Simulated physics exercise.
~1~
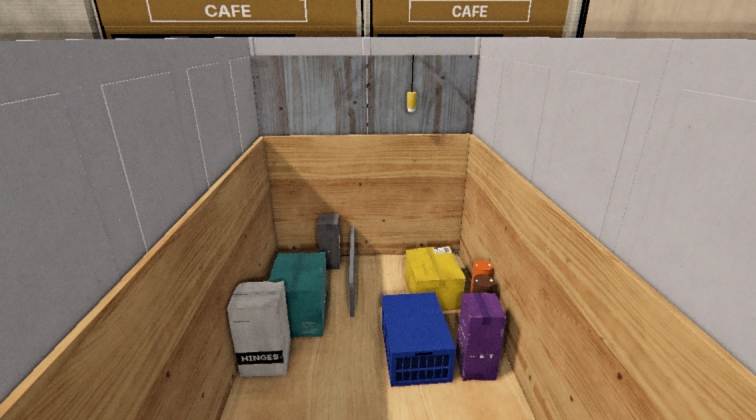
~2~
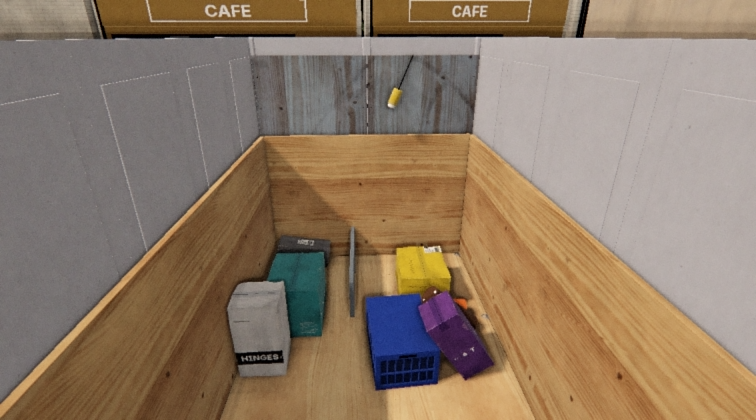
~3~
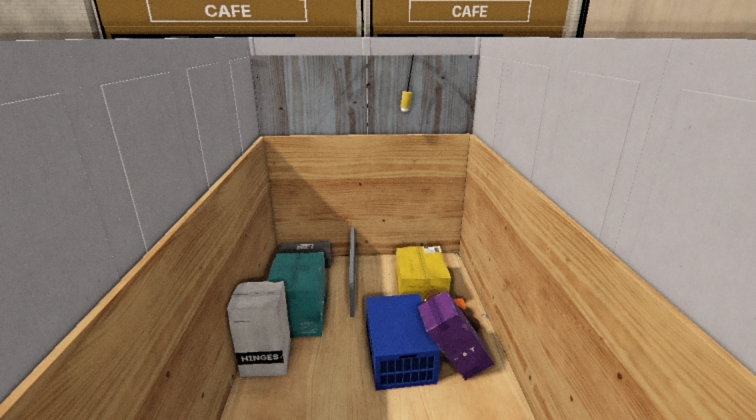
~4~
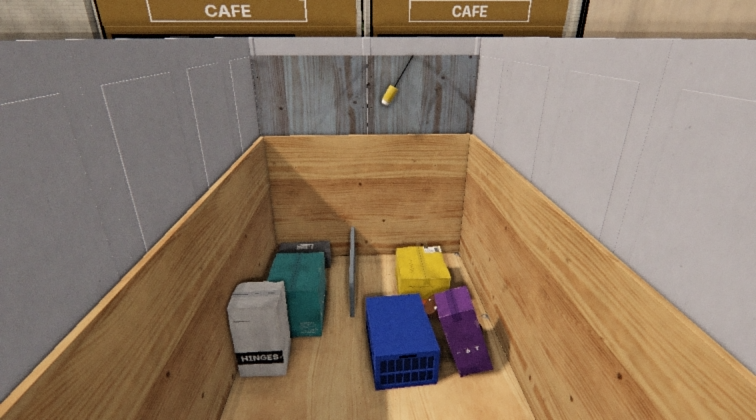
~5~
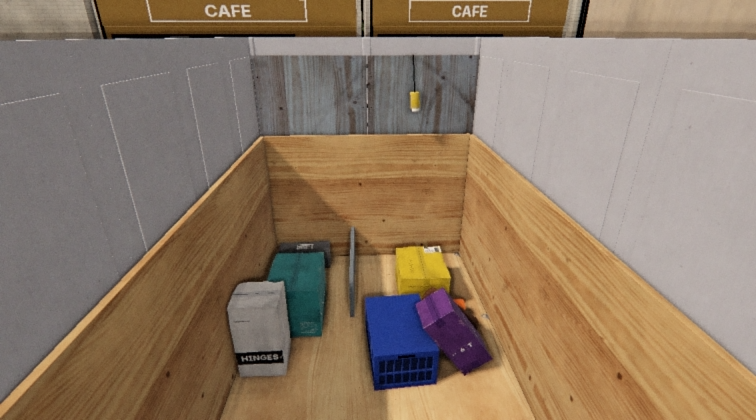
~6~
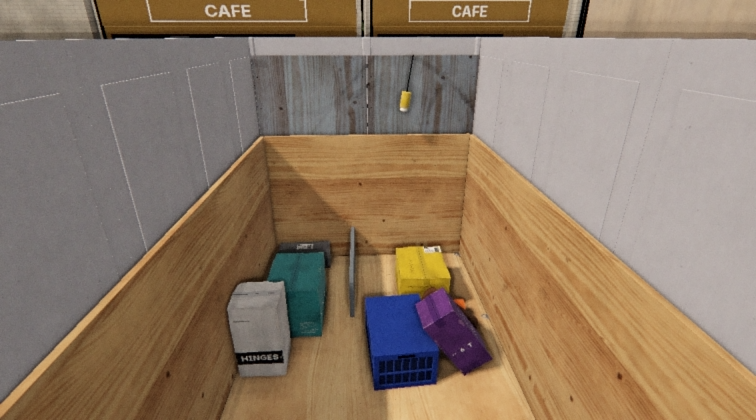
Van load bay with boxes sliding left under a swinging lamp, grey box toppling at the back and purple box left leaning.
